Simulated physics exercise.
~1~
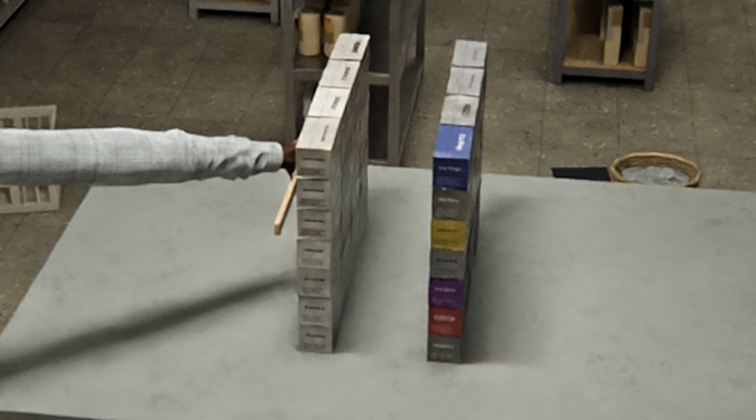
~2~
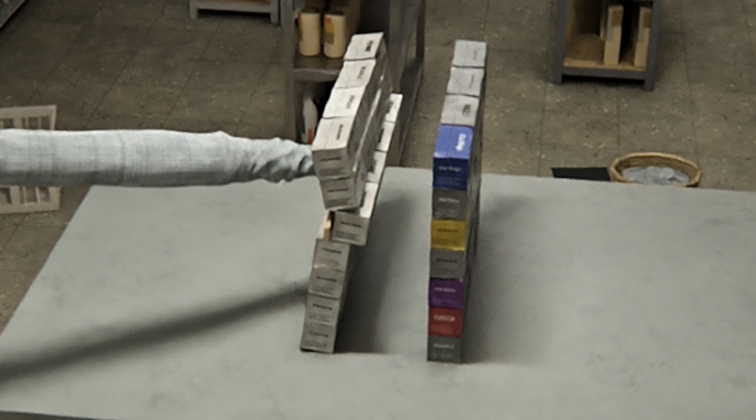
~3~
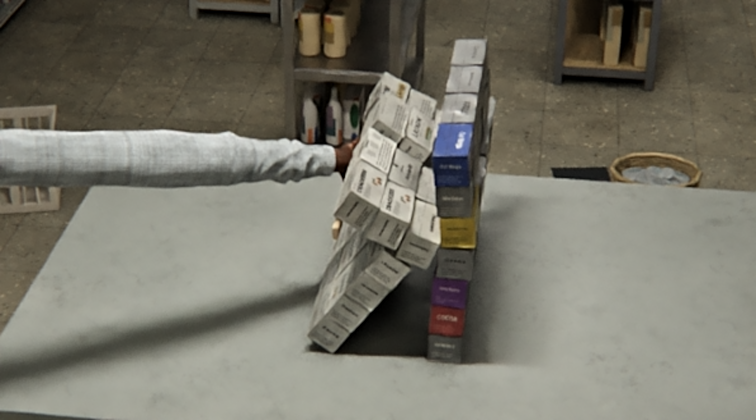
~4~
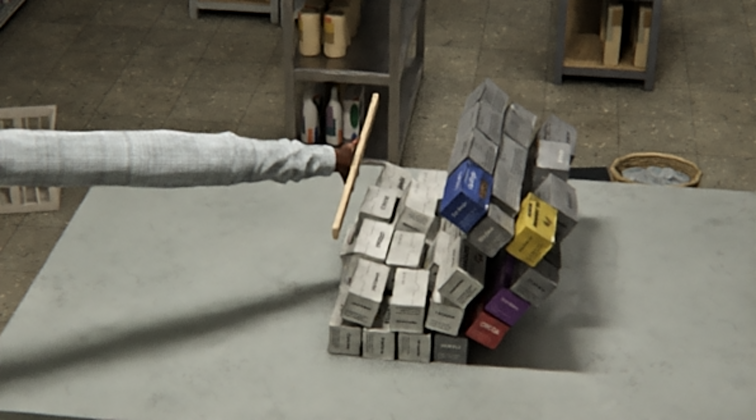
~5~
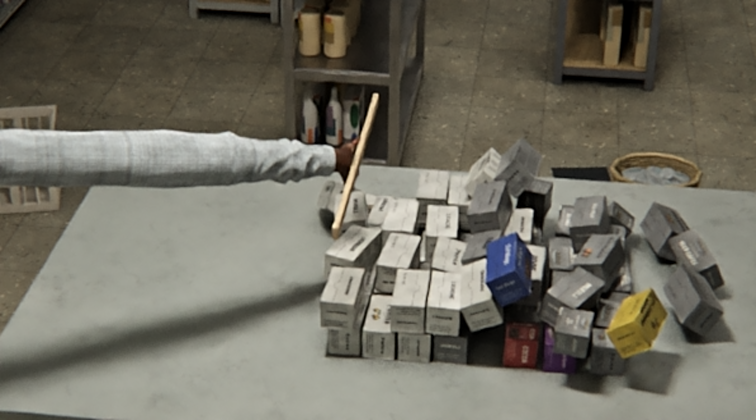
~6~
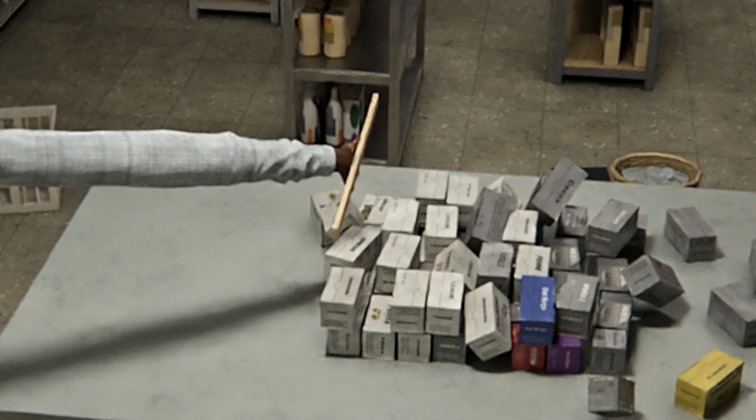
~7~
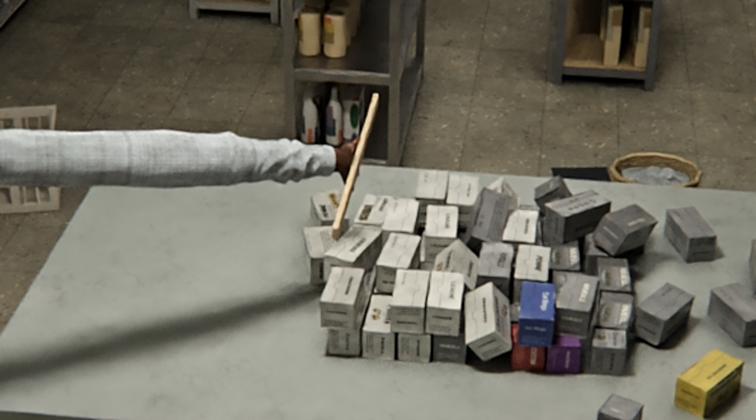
The clip opens on two tall, narrow walls of small boxes standing side by side on a grey surface, the right one dotted with blue, yellow, purple and red. A sleeved arm reaching from the left pushes a wooden batten into the pale left wall, which buckles and leans right. Its upper boxes topple against the second wall, which tilts and breaks apart. The arm stops while boxes tumble rightward, the yellow one rolling farthest of the coloured ones. Everything settles in a low, jumbled heap, with the blue box resting above the fallen red and purple ones.
